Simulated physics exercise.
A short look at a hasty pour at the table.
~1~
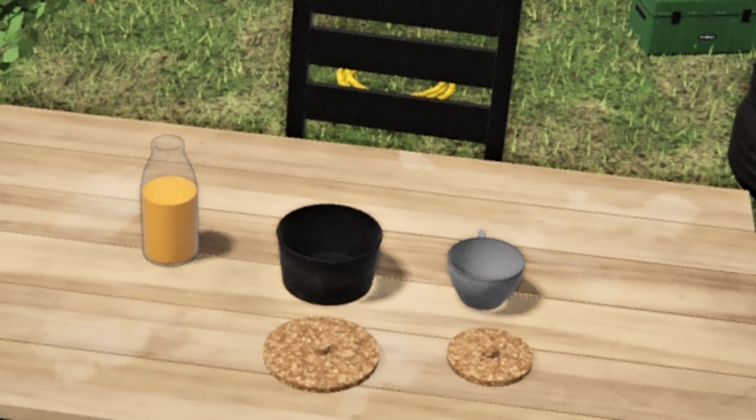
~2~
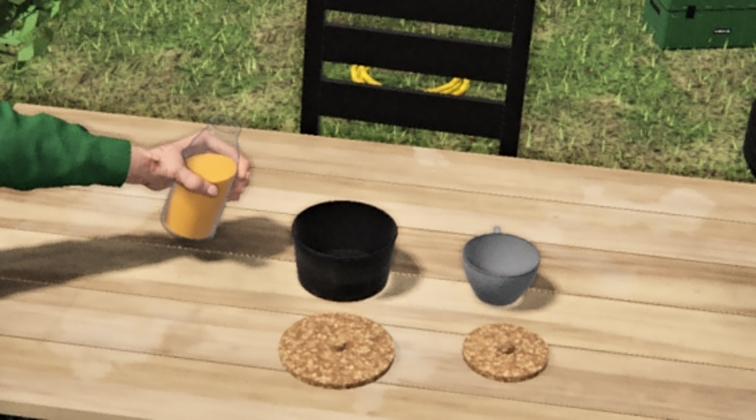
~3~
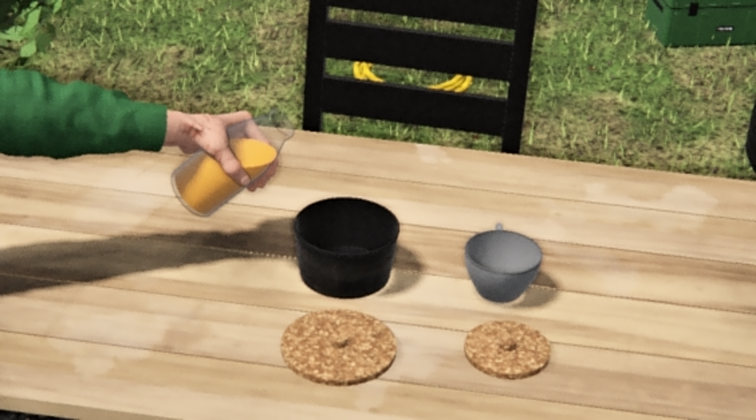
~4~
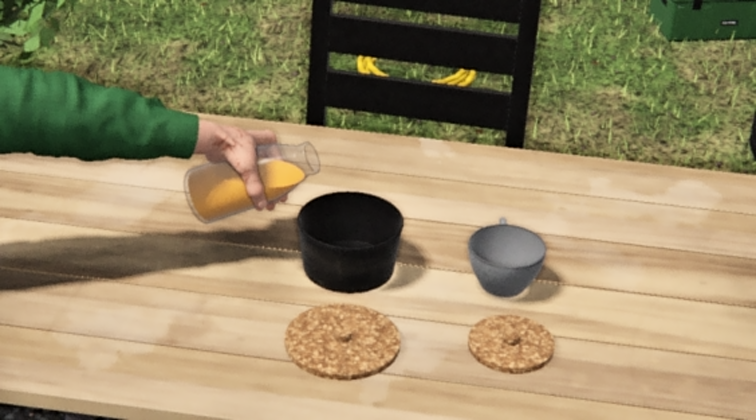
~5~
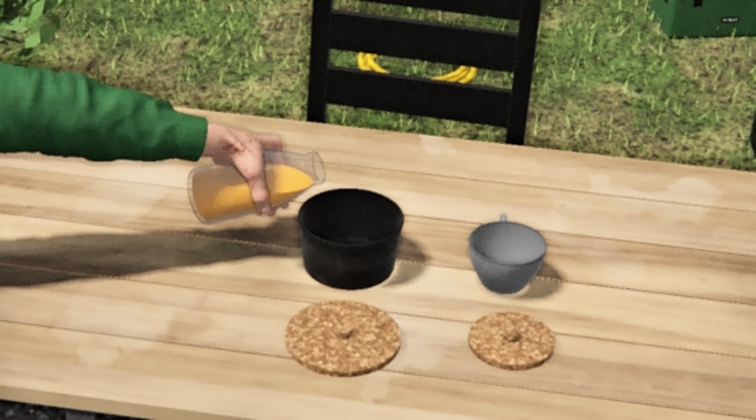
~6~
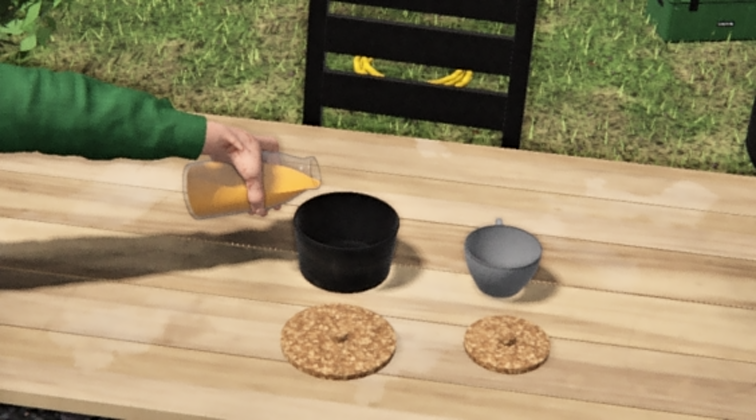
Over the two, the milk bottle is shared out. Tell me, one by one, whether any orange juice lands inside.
As I see it, tub: In, cup: In.
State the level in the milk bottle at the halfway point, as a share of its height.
Fill height: Near 25 per cent.
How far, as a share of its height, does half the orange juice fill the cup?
Close to 65 in a hundred, I think.
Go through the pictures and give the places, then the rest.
The first picture shows at the start; milk bottle (169, 196) about half full; tub (329, 257) open; cup (484, 281) open.
In the second picture, a hand has the milk bottle; milk bottle about half full, surface at (209, 169); tub (344, 253) open.
The third picture shows tilting; milk bottle (238, 157) tipped 45° with all of its load; cup (501, 274) open.
The fourth picture shows no stream yet; milk bottle (257, 176) tipped 60° with all of its load; tub (350, 244) open.
The fifth picture shows still nothing leaves it; milk bottle (261, 182) tipped 65° with all of its load; cup (505, 265) open.
The sixth picture shows on the point of pouring; milk bottle (256, 182) tipped 70° with all of its load; tub (346, 245) open; cup (501, 269) open.
Shortly, the orange juice goes into the tub.
Then, the orange juice goes into the cup.
At the finish, the tub has its share inside; the cup has its share inside.
